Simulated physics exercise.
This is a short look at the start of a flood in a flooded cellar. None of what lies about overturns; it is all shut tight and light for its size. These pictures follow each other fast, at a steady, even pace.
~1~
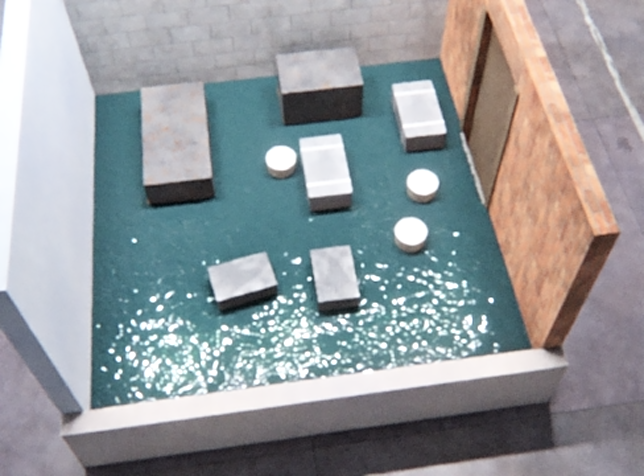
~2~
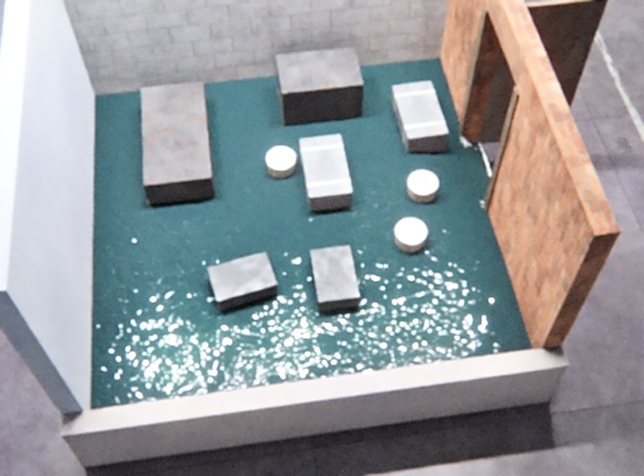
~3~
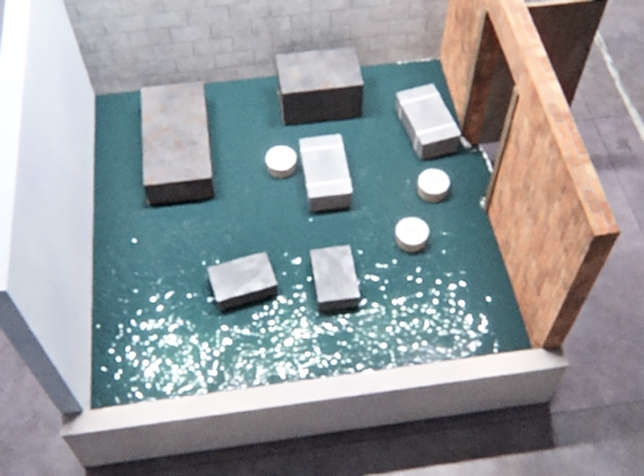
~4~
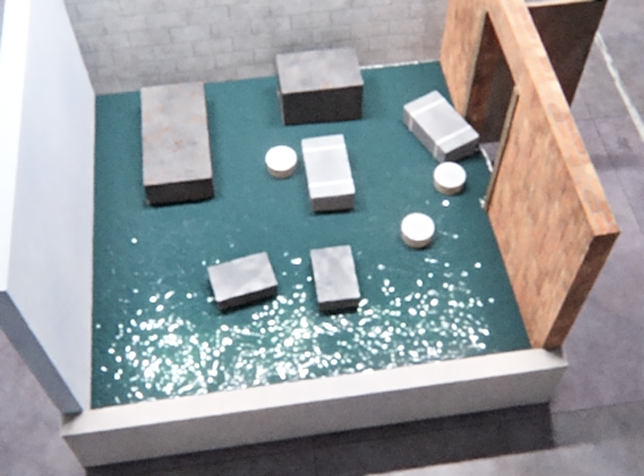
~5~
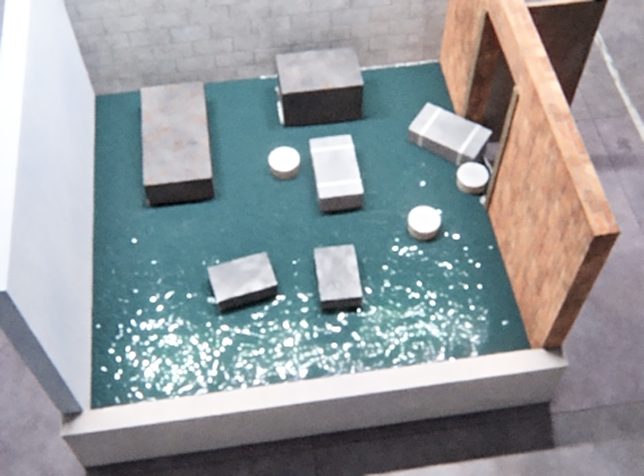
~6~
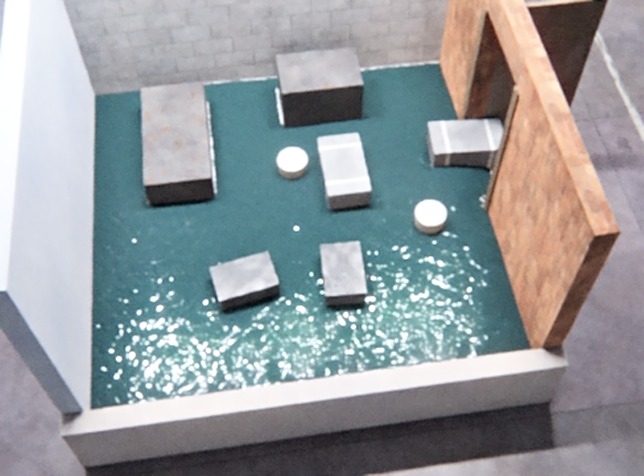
The footage shows a door swinging outward in the right wall of a flooded cellar; a pale trunk then turns and drifts into the doorway, a round pail slips from view behind the wall, and nearby floating objects shift slightly.
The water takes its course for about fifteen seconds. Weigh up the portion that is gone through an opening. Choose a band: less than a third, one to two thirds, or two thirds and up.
Two thirds and up.
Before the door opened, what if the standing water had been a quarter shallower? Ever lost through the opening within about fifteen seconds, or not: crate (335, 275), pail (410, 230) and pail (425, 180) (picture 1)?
In order, held back, flushed away and flushed away.
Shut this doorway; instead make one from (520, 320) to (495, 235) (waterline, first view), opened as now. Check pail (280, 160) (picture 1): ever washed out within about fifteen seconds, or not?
I'd say it never leaves.
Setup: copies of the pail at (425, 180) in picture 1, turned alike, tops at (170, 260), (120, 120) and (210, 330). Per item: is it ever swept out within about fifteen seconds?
First one does not escape, second one does not escape, third one does not escape.
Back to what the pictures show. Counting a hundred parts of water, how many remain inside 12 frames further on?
Estimate: Near 76 in a hundred.
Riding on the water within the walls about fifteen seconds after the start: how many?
That adds up to 1.
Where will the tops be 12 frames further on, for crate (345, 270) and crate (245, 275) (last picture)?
First top about at (405, 224); second top about at (304, 262).
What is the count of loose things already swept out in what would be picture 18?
4.
A moment on, 2 of 7 are out; 5 afloat.
Next, 4 of 7 are out; 3 afloat.
Later, 6 of 7 are out; 1 afloat.
In the end, 6 of 7 are out; 1 afloat.
